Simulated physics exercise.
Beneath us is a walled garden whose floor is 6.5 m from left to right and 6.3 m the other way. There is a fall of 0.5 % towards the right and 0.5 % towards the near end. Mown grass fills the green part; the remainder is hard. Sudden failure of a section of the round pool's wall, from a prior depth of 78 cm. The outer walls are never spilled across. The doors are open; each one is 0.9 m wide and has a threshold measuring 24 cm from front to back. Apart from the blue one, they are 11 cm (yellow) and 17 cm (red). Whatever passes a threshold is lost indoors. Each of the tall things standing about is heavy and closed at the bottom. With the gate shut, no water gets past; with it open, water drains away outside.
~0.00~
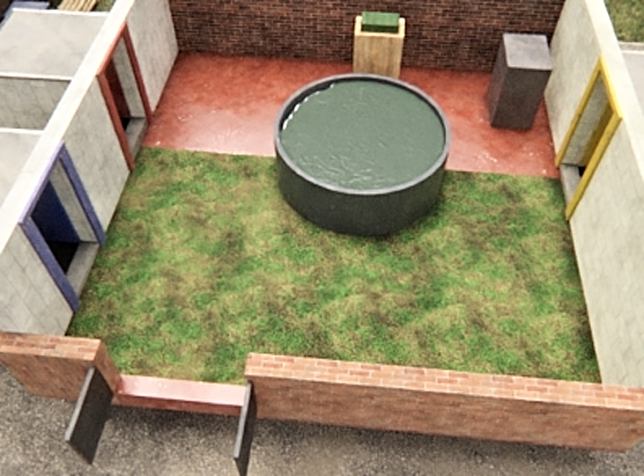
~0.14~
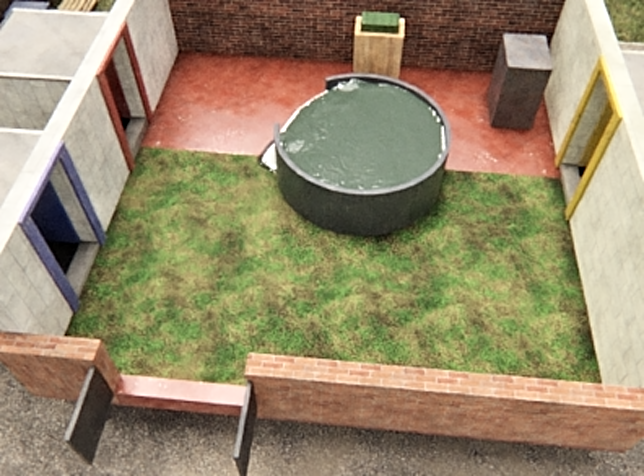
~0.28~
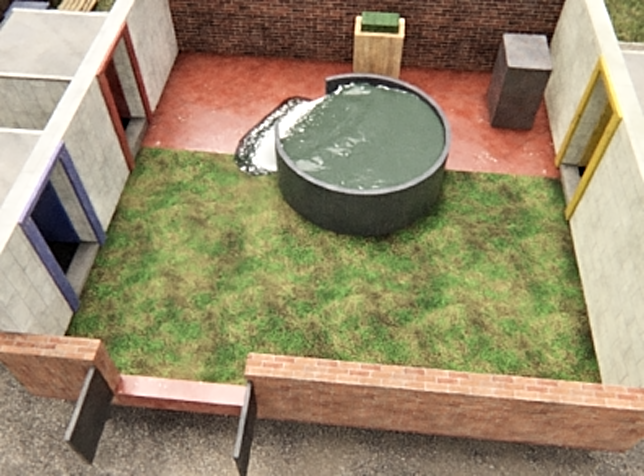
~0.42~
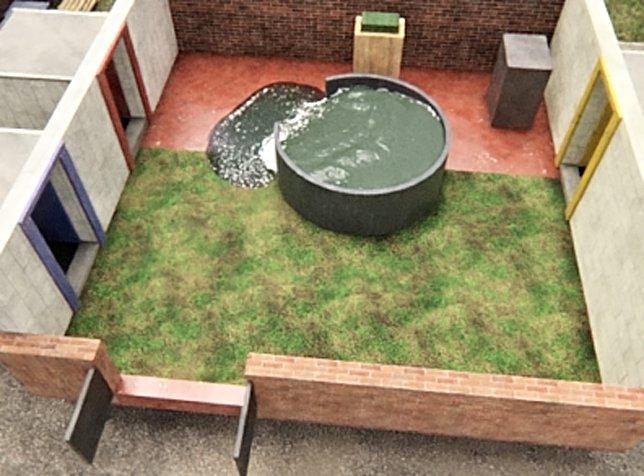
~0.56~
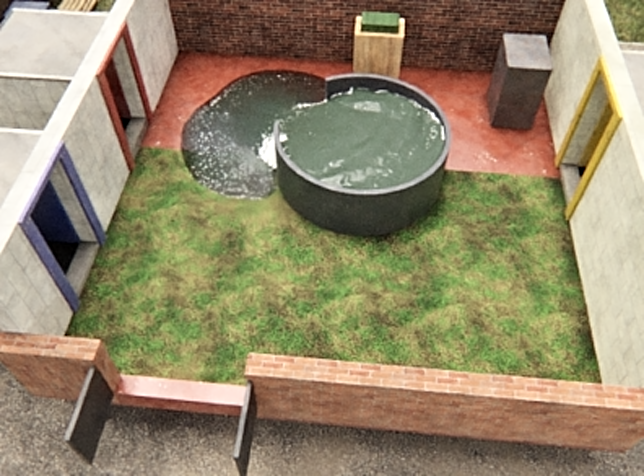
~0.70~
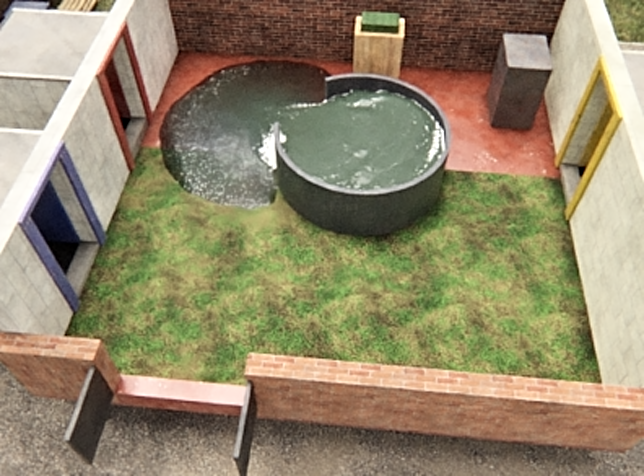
Water pours from the left side of the round pool and spreads across paving and grass.
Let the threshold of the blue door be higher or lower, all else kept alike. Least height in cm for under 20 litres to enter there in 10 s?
Roughly 6.5 cm.
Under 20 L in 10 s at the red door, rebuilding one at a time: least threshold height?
Red door - some 27 centimetres.
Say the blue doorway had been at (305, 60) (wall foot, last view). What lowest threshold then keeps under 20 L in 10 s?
Around 19 cm would do it.
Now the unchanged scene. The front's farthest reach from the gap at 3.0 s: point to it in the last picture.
Near pixel (79, 302).
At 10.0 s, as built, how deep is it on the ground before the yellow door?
A ruler would read roughly 6.0 cm.
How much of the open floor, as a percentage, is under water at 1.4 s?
Roughly 25 percent.
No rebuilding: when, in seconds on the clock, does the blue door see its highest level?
At roughly 8.0 s.
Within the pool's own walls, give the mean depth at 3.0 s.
The mean depth is about 31 cm.
After 1.4 s water covers 25 % of the floor, deepest (60 cm) near (177, 56); it has not reached the blue door.
After 3.0 s water covers 35 % of the floor, deepest (34 cm) near (235, 99); 6 cm at the blue door, 0 litres in over its 10 cm threshold.
After 10.0 s water covers 100 % of the floor, deepest (11 cm) near (344, 86); 8 cm at the blue door, 1 litre in over its 10 cm threshold.
At the blue door as built, the water arrived by 2.5 s and peaked near 10 cm at 7.8 s.
With a threshold of 5.5 cm, 33 litres would have come in within the 10 s; with 7.5 cm, 10 litres. So under 20 litres takes about 6.5 cm.
